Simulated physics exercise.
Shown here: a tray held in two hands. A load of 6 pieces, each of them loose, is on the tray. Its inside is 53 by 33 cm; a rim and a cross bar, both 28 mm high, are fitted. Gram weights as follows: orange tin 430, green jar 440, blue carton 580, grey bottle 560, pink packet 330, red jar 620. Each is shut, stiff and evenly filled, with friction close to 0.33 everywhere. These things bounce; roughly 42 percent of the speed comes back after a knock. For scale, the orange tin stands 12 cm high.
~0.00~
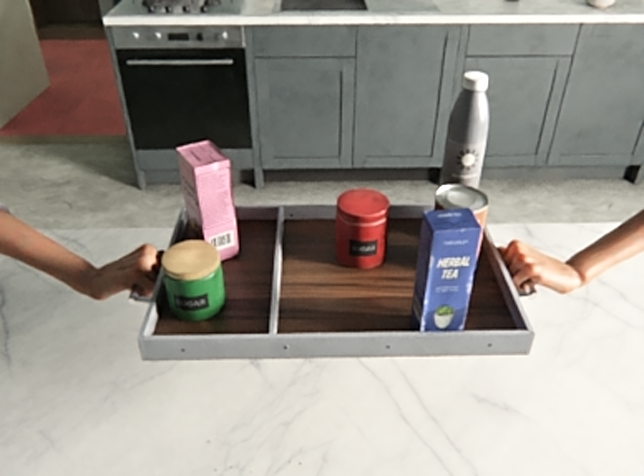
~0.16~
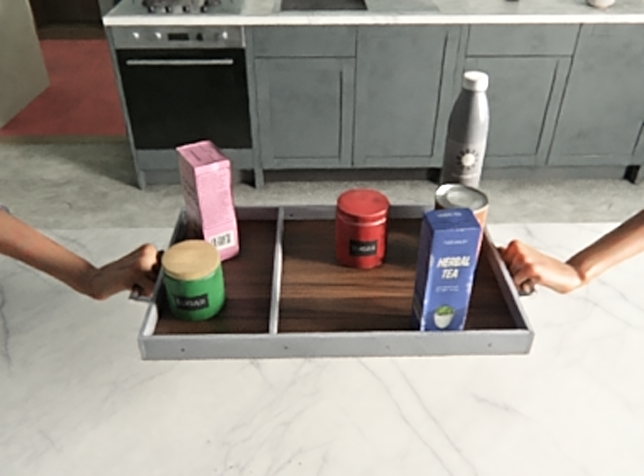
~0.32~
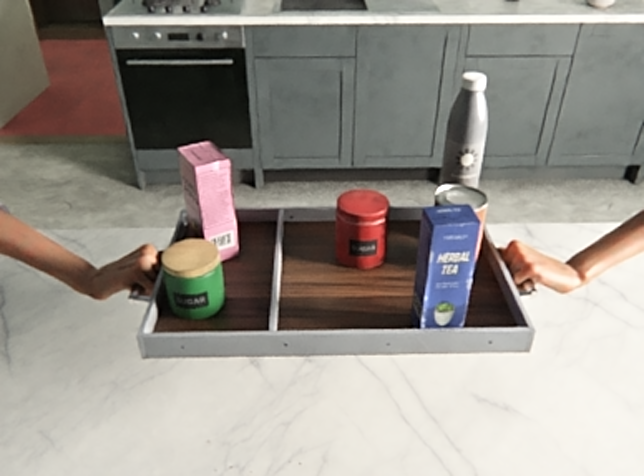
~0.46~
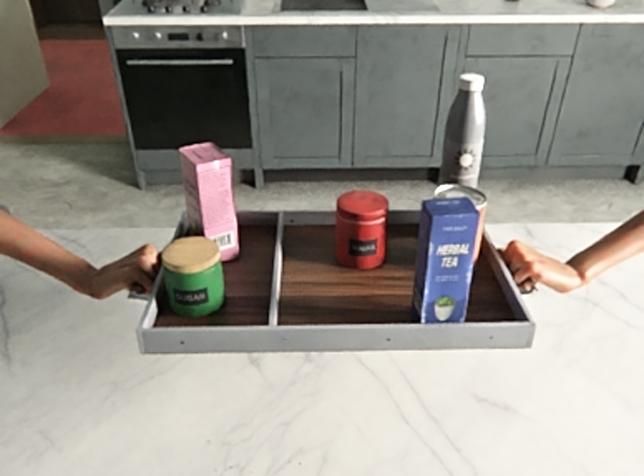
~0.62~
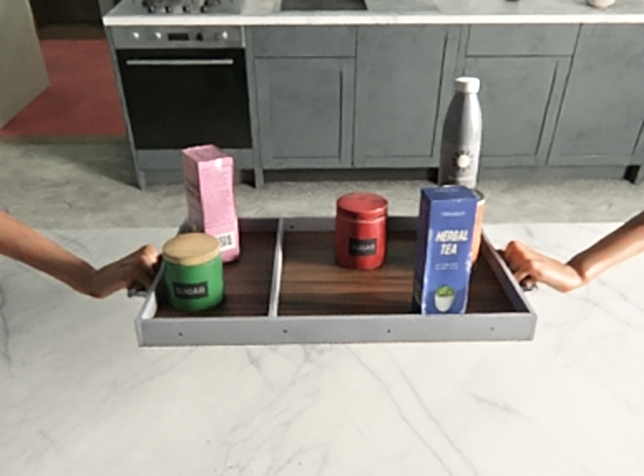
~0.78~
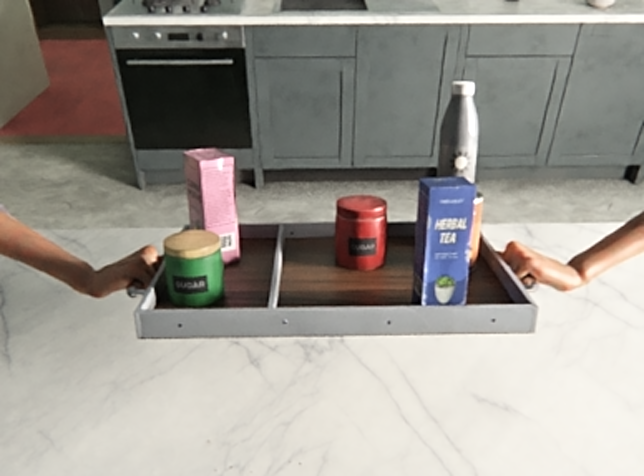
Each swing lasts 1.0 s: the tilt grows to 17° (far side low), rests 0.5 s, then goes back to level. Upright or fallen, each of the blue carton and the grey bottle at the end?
At the end: Blue carton fallen, grey bottle fallen.
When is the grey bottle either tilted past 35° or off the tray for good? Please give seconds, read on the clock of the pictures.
1.2 s, roughly.
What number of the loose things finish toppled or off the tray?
I get 2.
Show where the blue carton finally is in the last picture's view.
You'll find it at about (403, 225).
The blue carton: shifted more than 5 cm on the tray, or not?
Blue carton: Moved.
Around 1.28 s, tilt 17°, far edge down; grey bottle now off the tray; blue carton tipped 57° against what carries it near (420, 237).
Around 1.48 s, tilt 17°, far edge down; blue carton on its side near (404, 238); orange tin shifted 3 cm; red jar shifted 2 cm.
Around 1.88 s, tilt 14°, far edge down; blue carton on its side near (401, 233); orange tin shifted 6 cm; red jar shifted 4 cm.
Finally (3.1 s), off the tray and tipped over, grey bottle; on their side or leaning hard on the tray, blue carton; not toppled but over 5 cm from the start, orange tin; the other 3 still in place (within 5 cm). Final places as that camera would see them, blue carton near (403, 226), grey bottle near (431, 236).
